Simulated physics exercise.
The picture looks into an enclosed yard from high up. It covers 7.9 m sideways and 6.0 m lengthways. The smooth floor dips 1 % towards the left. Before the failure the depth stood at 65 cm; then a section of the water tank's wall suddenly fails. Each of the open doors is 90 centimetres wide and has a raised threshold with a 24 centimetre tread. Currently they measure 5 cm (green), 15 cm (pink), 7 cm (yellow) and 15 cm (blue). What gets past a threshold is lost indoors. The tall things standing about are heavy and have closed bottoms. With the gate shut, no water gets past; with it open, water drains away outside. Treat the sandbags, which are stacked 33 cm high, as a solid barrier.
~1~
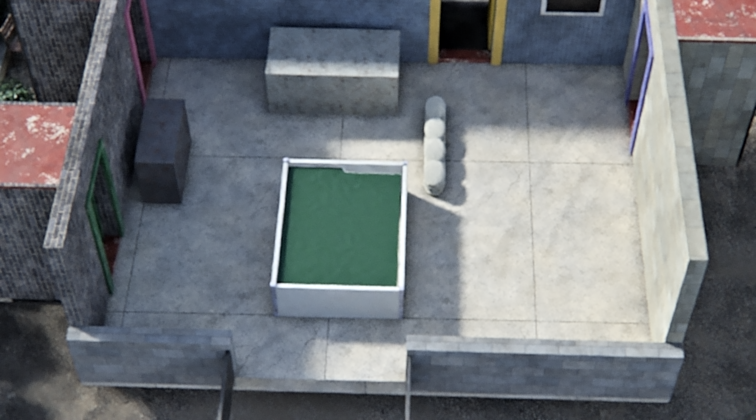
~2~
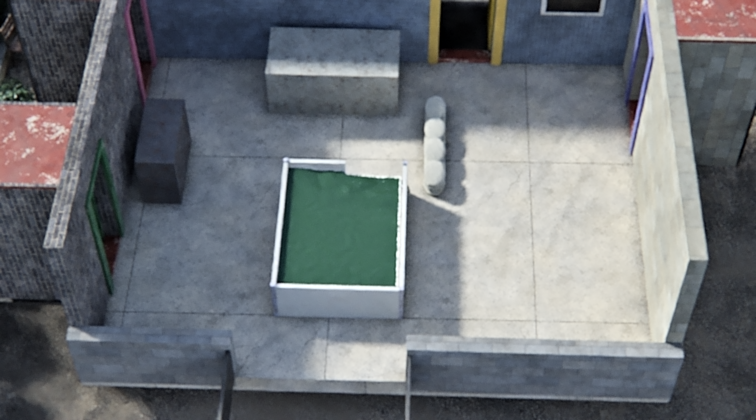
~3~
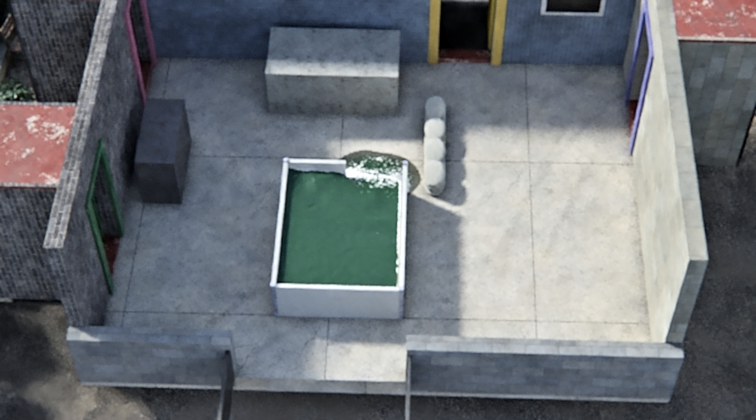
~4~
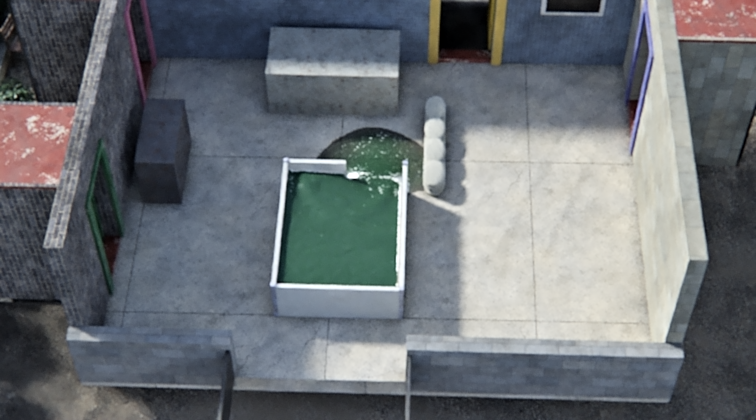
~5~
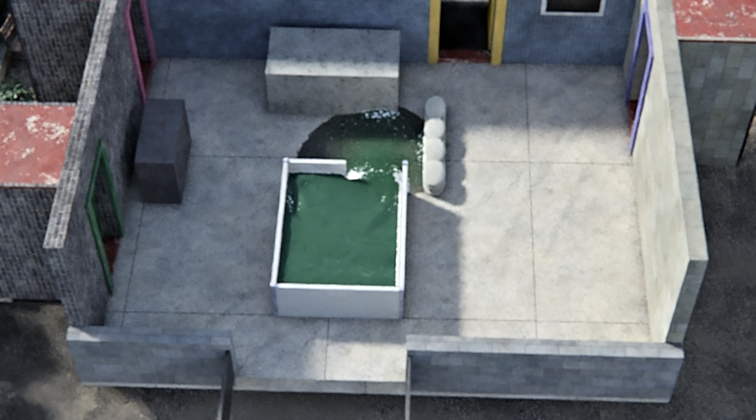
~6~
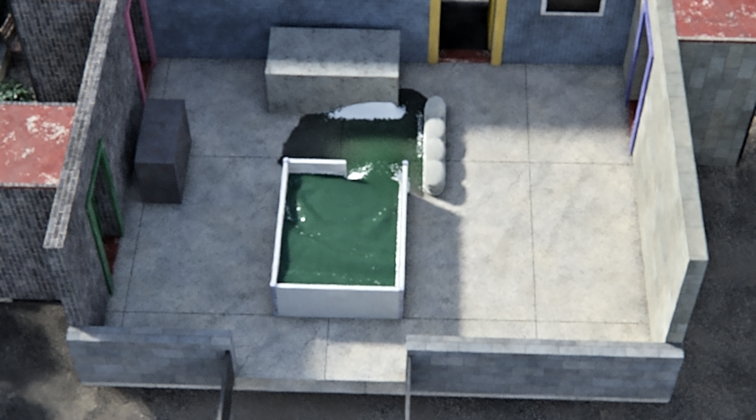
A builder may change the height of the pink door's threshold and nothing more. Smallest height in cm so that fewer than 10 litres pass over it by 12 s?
I would say 13 cm.
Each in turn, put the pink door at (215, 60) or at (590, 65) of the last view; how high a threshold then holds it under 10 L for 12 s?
Minimums: About 10.5 cm and 7.5 cm.
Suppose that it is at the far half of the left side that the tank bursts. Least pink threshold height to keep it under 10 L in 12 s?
At least roughly 19 centimetres tall.
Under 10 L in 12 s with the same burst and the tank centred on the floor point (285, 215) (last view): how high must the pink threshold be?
That setup calls for roughly 13.5 cm.
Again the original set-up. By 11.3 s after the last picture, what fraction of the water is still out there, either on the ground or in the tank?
Water still present: Approx. 90 %.
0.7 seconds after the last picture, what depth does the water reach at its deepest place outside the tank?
Up to some 40 centimetres, I'd say.
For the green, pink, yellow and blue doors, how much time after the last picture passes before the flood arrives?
Arrival: Green 3.0 s, pink 1.6 s, yellow 0.5 s, blue 2.6 s.
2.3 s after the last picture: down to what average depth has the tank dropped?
About 34 centimetres.
Then, 0.7 s after the last picture water covers 10 % of the floor, deepest (40 cm) near (398, 119); it has not reached the pink door.
Then, 2.3 s after the last picture water covers 35 % of the floor, deepest (29 cm) near (421, 71); 11 cm at the pink door, 0 litres in over its 15 cm threshold.
Then, 11.3 s after the last picture water covers 95 % of the floor, deepest (12 cm) near (99, 359); 11 cm at the pink door, 5 litres in over its 15 cm threshold.
At the pink door as built, the water peaked near 17 cm, 3.5 s after the last picture.
With a threshold of 11 cm, 22 litres would have come in within the 12 s; with 15 cm, 5 litres. So under 10 litres takes about 13 cm.
